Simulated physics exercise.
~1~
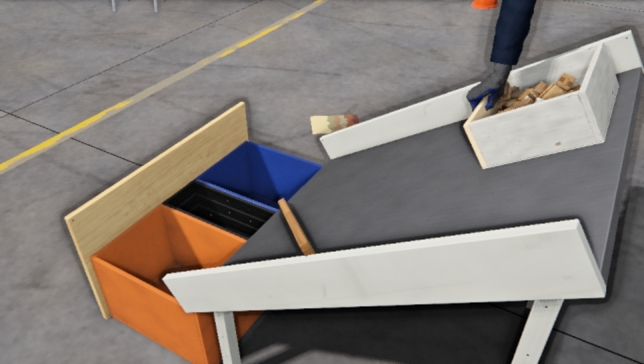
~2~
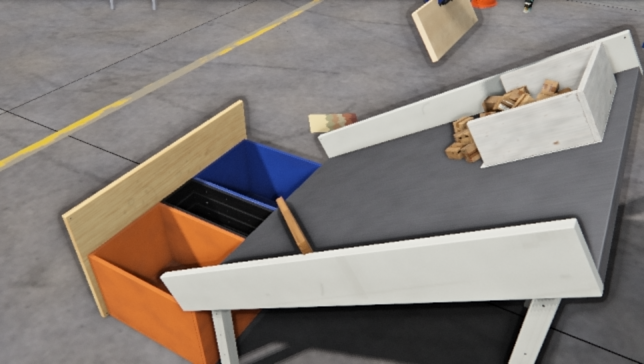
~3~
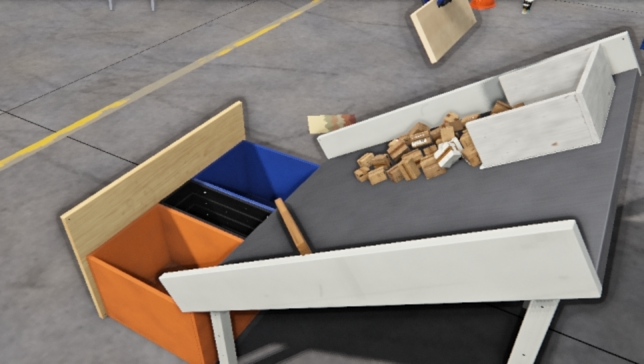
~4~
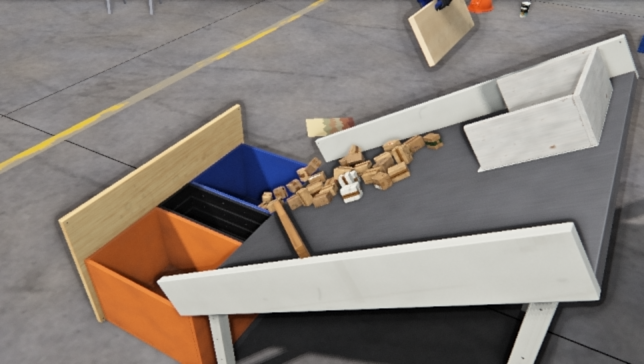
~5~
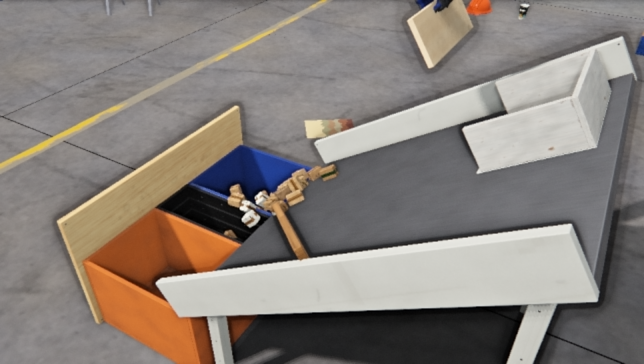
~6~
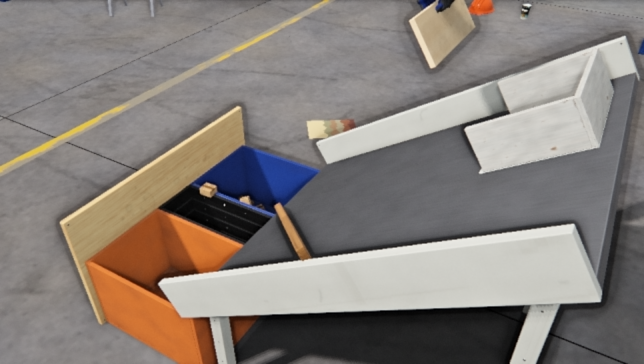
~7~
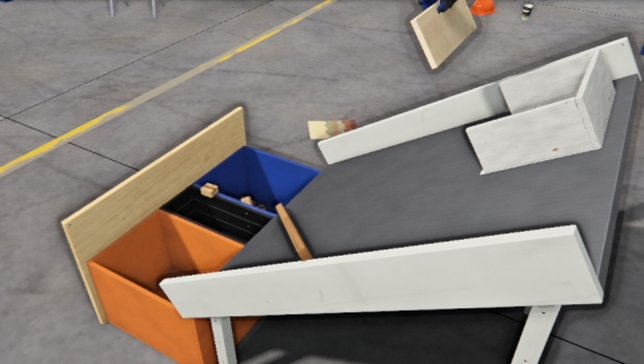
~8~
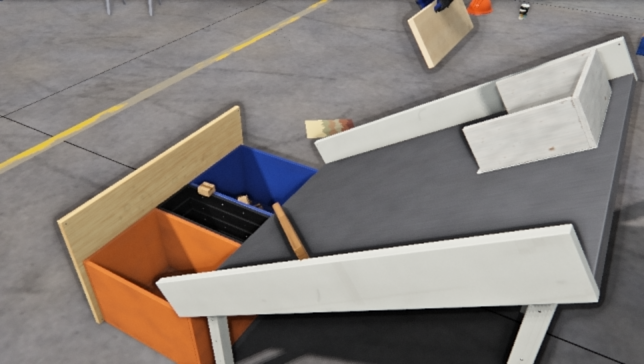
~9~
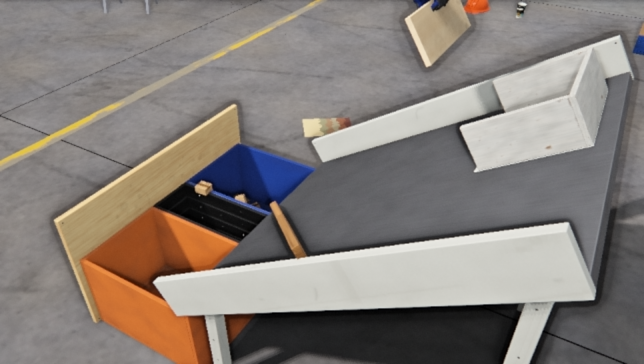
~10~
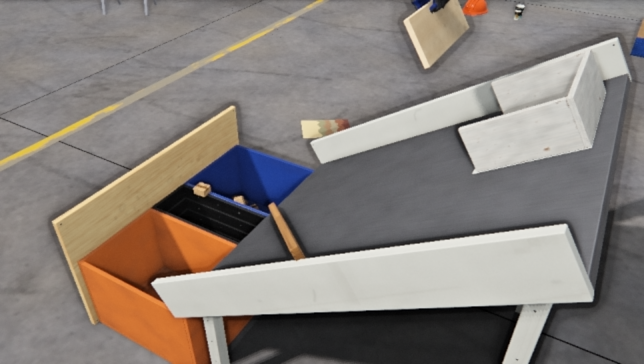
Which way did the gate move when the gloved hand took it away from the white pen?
The gate moved up, away from the pen, and was then held clear of the table.
